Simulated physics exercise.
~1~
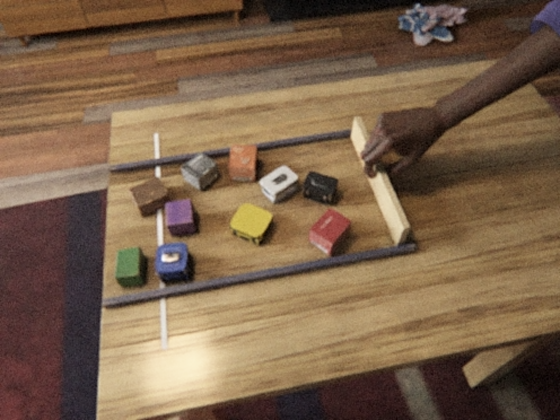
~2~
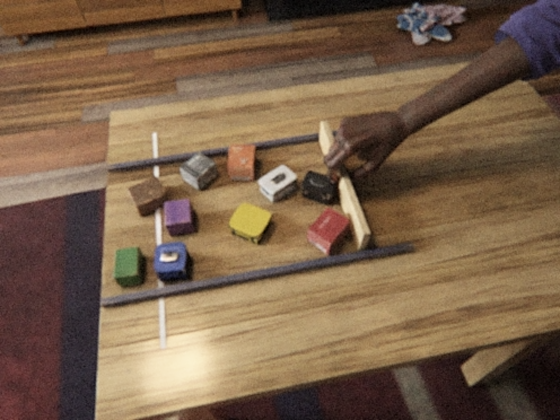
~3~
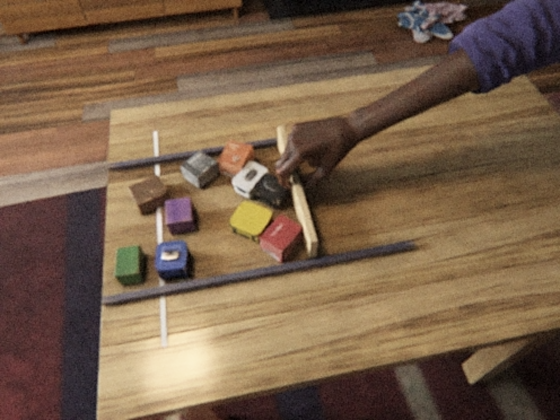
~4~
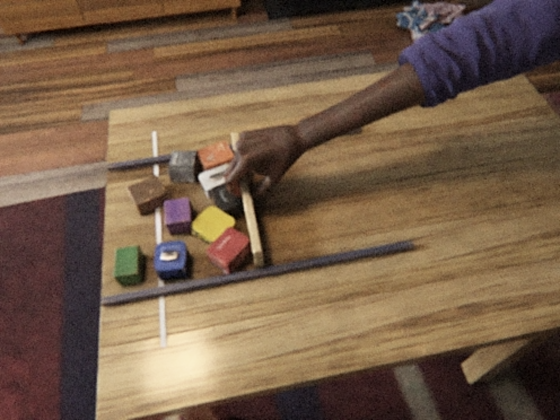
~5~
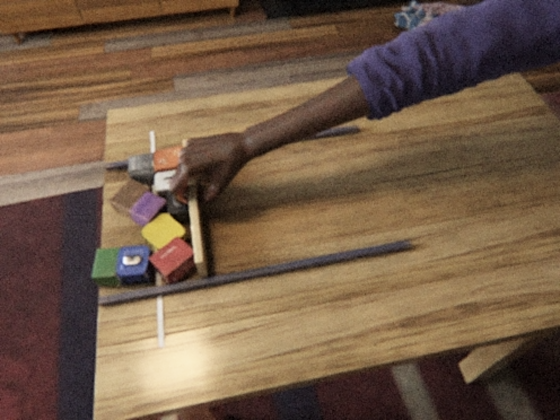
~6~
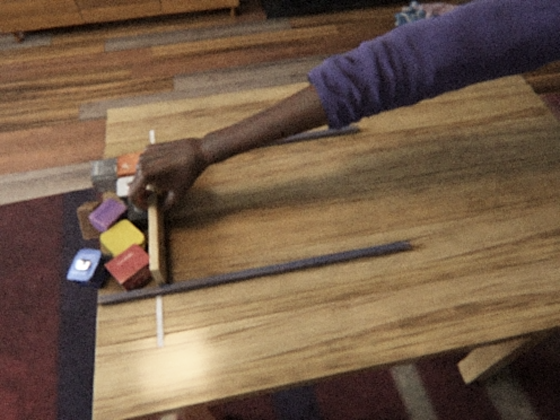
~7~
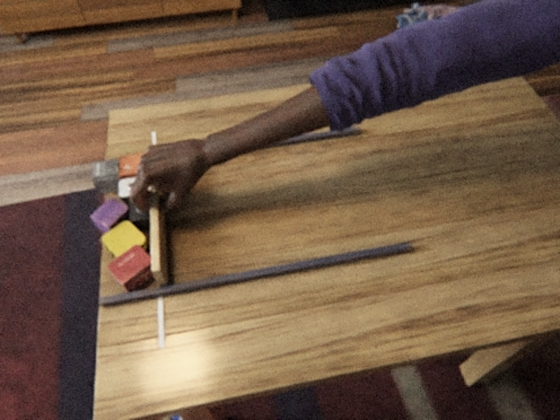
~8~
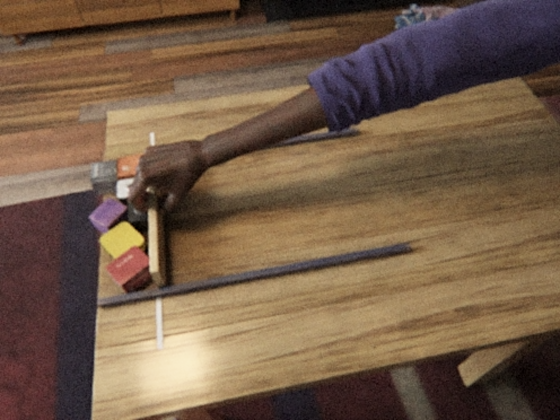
Hand pushing a wooden board left along a tabletop channel, bunching coloured blocks and sending green, blue and brown ones off the end.
